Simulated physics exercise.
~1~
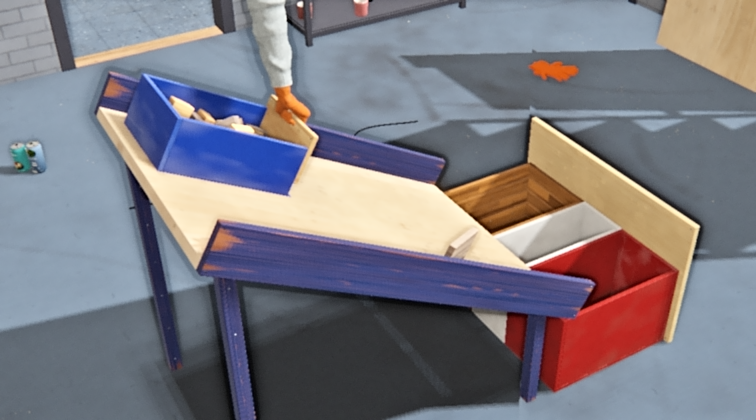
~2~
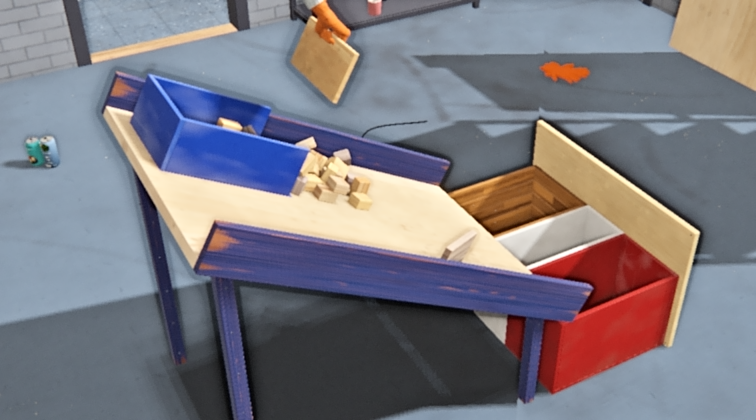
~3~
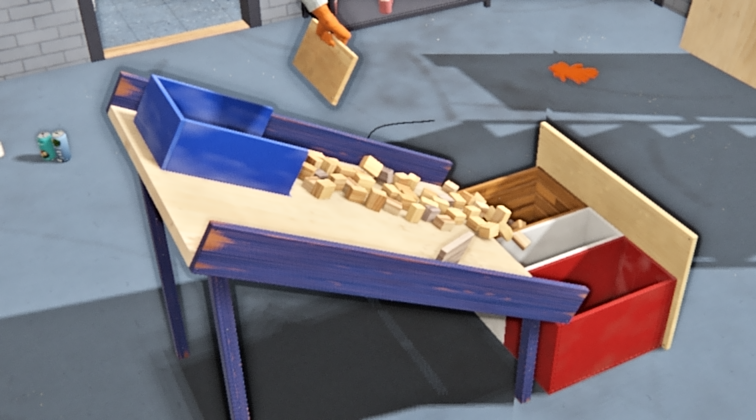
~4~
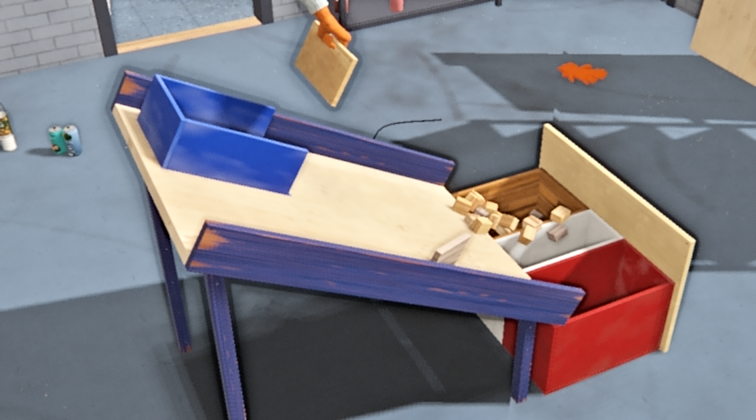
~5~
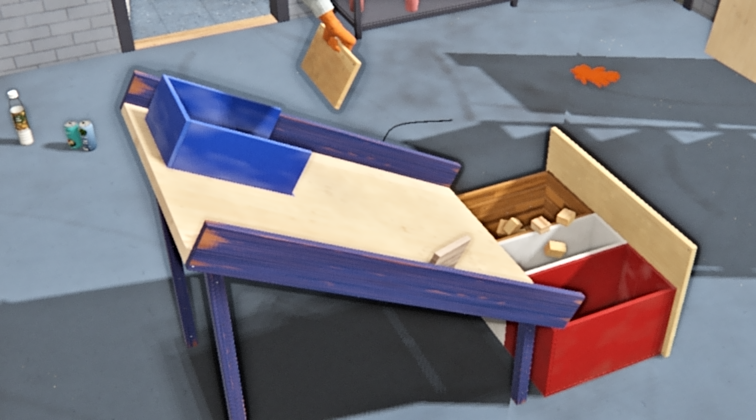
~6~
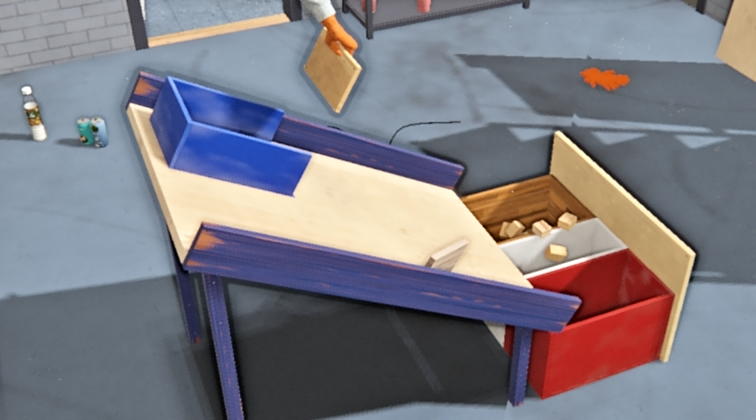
In a grey-floored room with a brick wall, a blue pen full of small wooden blocks sits at the top of a sloping table with blue side rails. A gloved hand lifts the pen's wooden gate up and to the right, then holds it clear. The blocks spill out and tumble down the slope in a long stream toward a wooden tote, a white bin and a red tote. Most drop into the wooden tote at the back, while a few land in the white bin. At the end the table and pen are empty of blocks, and the red tote has none.
